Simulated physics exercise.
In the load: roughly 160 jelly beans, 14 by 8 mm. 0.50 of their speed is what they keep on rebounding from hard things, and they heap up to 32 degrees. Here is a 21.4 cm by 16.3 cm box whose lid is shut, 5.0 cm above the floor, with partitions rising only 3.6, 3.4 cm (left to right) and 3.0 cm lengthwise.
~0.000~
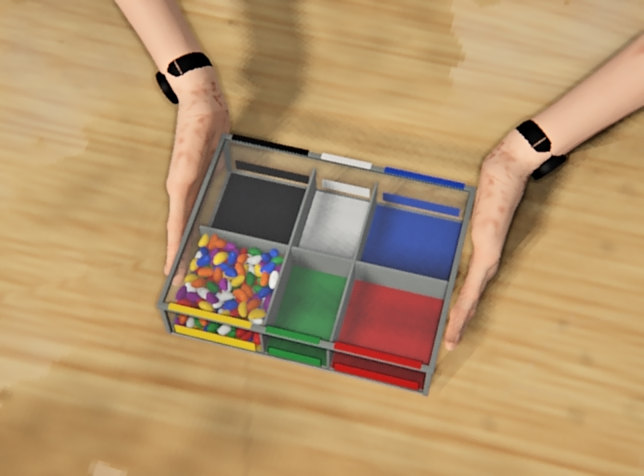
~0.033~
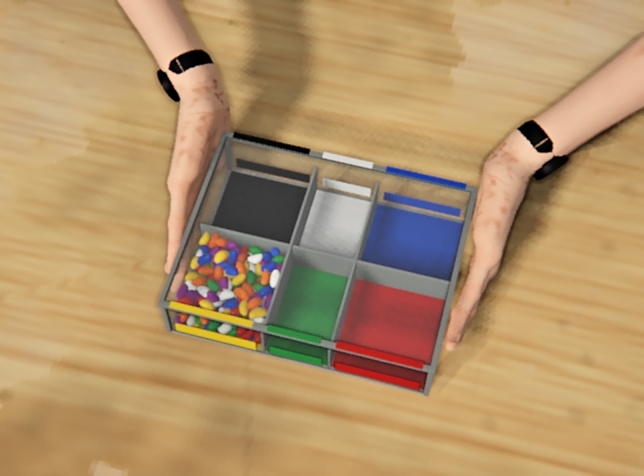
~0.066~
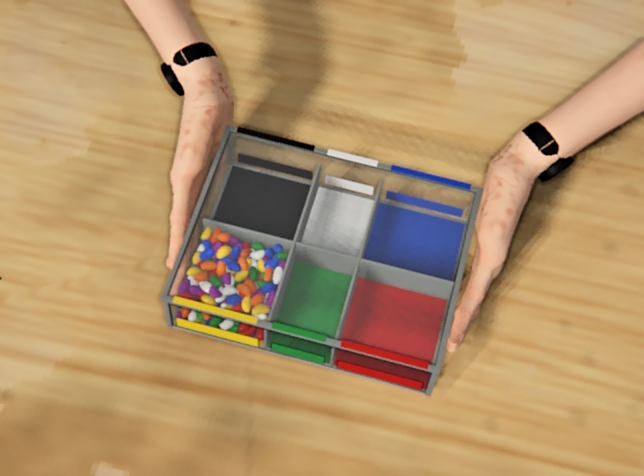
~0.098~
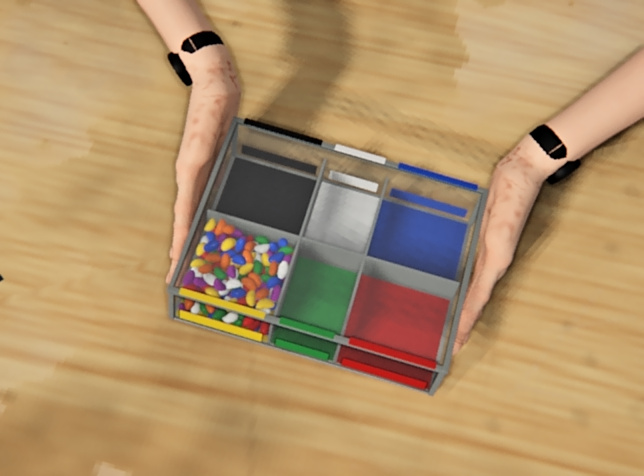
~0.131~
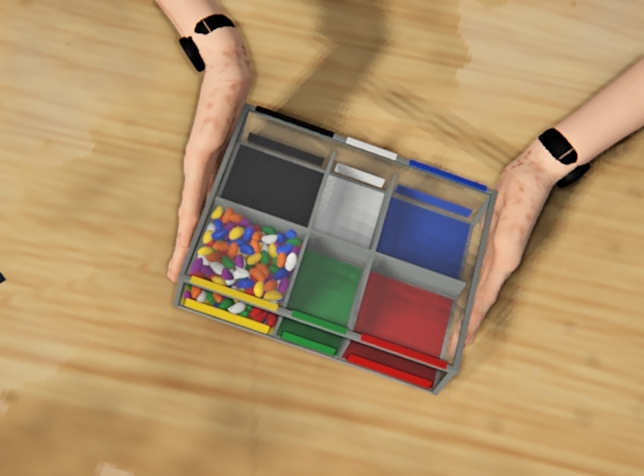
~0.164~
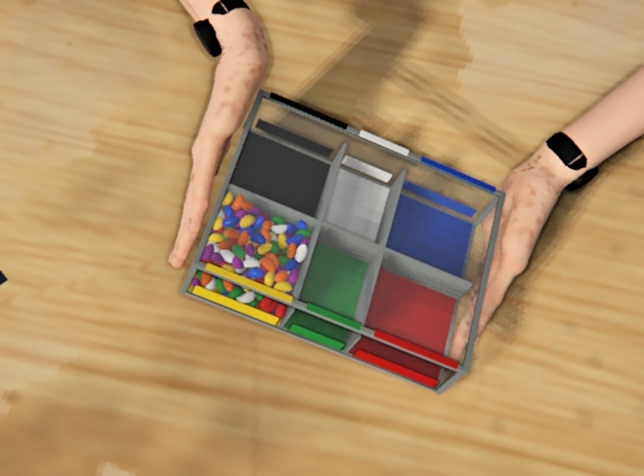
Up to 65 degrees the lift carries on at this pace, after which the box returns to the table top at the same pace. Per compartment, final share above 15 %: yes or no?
Red no; blue no; green no; yellow yes; white no; black no.
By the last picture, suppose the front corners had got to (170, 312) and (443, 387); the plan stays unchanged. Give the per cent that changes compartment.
That would be some 0 in a hundred.
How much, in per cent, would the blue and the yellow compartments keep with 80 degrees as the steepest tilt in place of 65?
The blue compartment would hold 5 per cent, the yellow one 80 per cent.
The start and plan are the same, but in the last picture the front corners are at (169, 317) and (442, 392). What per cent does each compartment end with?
By the end red holds 0%, blue holds 0%, green holds 5%, yellow holds 100%, white holds 0% and black holds 0%.
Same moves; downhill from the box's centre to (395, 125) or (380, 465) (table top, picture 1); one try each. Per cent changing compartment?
Estimate: Some 40 % and some 5 % respectively.
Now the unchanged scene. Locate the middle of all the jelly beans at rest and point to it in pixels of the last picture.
Resting centre estimate: Around (263, 294).
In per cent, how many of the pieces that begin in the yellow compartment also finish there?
Around 80 percent stays put.
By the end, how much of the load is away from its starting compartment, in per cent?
I'd say close to 15 percent.
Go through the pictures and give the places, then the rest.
The first frame shows box tilt 0 degrees, front corners at (163, 304) and (429, 367); yellow 100 %.
The second frame shows box tilt 1 degrees, front corners at (164, 302) and (431, 367).
The third frame shows box tilt 3 degrees, front corners at (167, 297) and (436, 367), lowest corner right back.
The fourth frame shows box tilt 7 degrees, front corners at (173, 288) and (443, 368), lowest corner right back.
The fifth frame shows box tilt 13 degrees, front corners at (184, 276) and (453, 368), lowest corner right back.
The sixth frame shows box tilt 19 degrees, front corners at (199, 262) and (463, 368), lowest corner right back; yellow 100 %. Its pace works out near 185 degrees a second.
After 0.52 s, tilt 63 degrees; green 5 %, yellow 90 %.
Then, at 0.75 s, tilt 26 degrees; red 5 %, green 5 %, yellow 85 %, white 5 %.
After 1.10 s, tilt 0 degrees; red 5 %, green 5 %, yellow 85 %, white 5 %.
By 1.5 s all is still; red 5 %, blue 0 %, green 5 %, yellow 85 %, white 5 %, black 0 %.
